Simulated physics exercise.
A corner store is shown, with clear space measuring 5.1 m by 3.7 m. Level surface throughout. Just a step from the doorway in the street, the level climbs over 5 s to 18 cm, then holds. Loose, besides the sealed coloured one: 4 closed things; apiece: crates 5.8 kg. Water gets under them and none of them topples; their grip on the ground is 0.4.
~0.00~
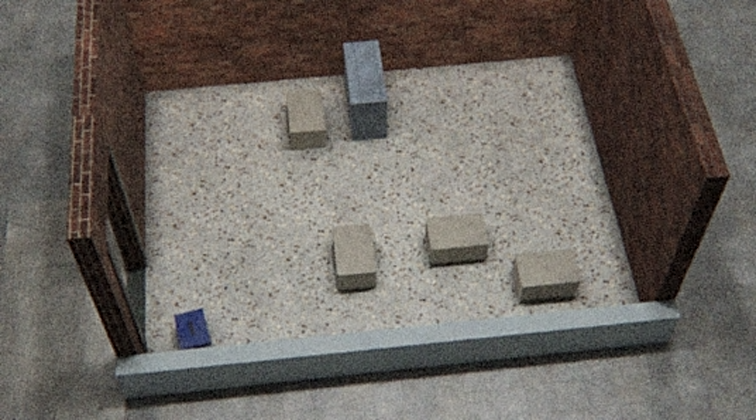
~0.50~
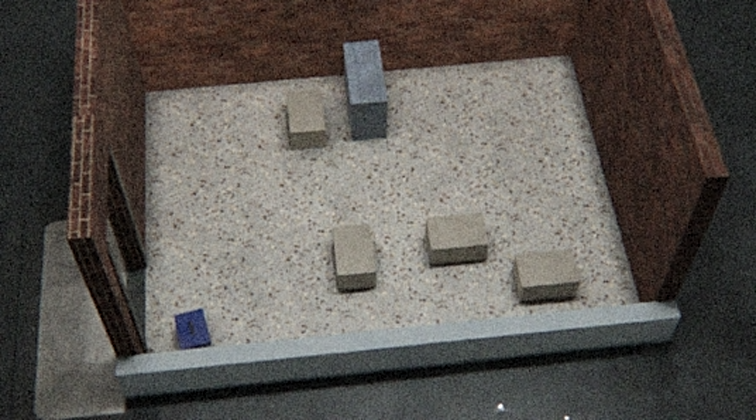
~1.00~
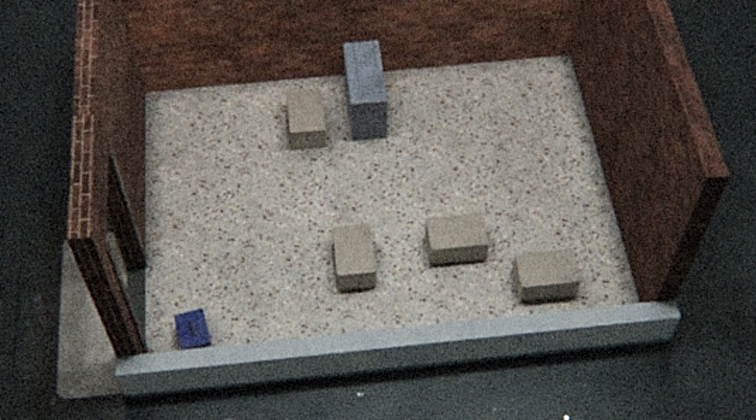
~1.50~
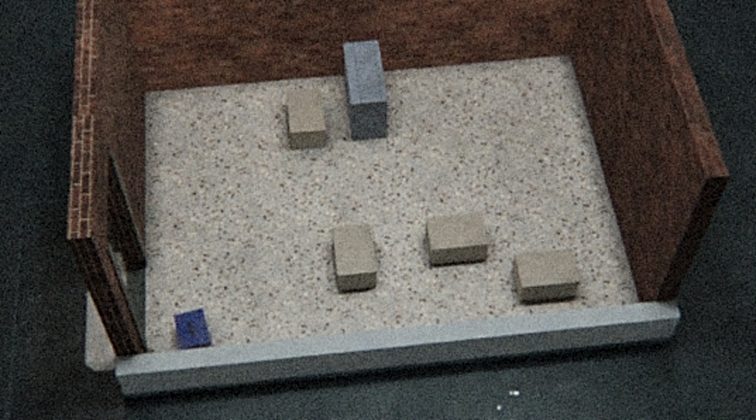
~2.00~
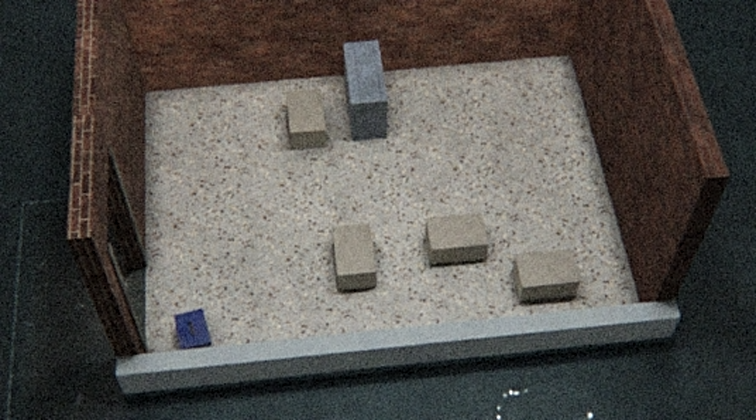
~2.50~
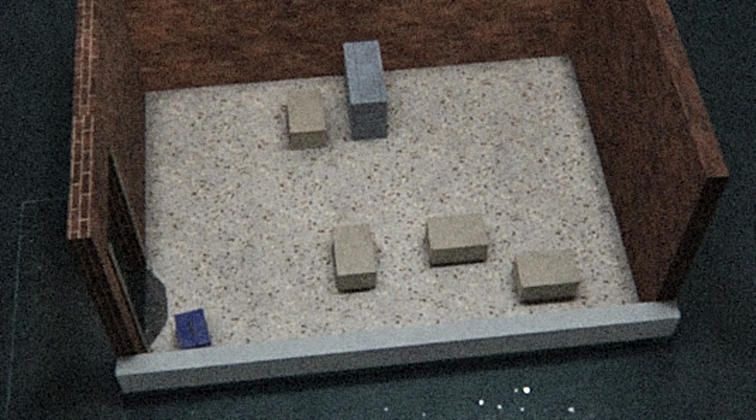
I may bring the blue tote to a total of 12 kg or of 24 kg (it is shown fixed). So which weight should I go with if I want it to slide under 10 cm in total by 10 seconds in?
Go with the heavier one.
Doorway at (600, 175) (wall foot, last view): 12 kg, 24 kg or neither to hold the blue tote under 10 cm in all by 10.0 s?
Then the lighter mass works.
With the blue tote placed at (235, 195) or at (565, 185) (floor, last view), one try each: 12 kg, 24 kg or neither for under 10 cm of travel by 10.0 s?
Well, at the first spot either weight will do, and at the second either weight will do.
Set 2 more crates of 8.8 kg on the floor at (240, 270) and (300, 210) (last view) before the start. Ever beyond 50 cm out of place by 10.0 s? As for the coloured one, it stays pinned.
In that order: Beyond it, beyond it.
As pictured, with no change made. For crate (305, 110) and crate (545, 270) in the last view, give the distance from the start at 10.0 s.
One is off by 40 cm, the other by 60 cm, in the order asked.
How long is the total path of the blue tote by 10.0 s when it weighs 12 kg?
Some 200 cm in all.
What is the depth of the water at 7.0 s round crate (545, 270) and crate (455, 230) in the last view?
I'd estimate 0 cm for the first and 2 cm for the second.
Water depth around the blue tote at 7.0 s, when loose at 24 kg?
Close to 8 cm deep.
After 3.5 s the blue tote would be 0 cm from its start with 12 kg and 0 cm from its start with 24 kg; 2 cm of water round it then.
After 4.5 s the blue tote would be 4 cm from its start with 12 kg and 0 cm from its start with 24 kg; 6 cm of water round it then.
After 7.0 s the blue tote would be 116 cm from its start with 12 kg and 0 cm from its start with 24 kg; 8 cm of water round it then.
After 10.0 s the blue tote would be 218 cm from its start with 12 kg and 0 cm from its start with 24 kg; 8 cm of water round it then.
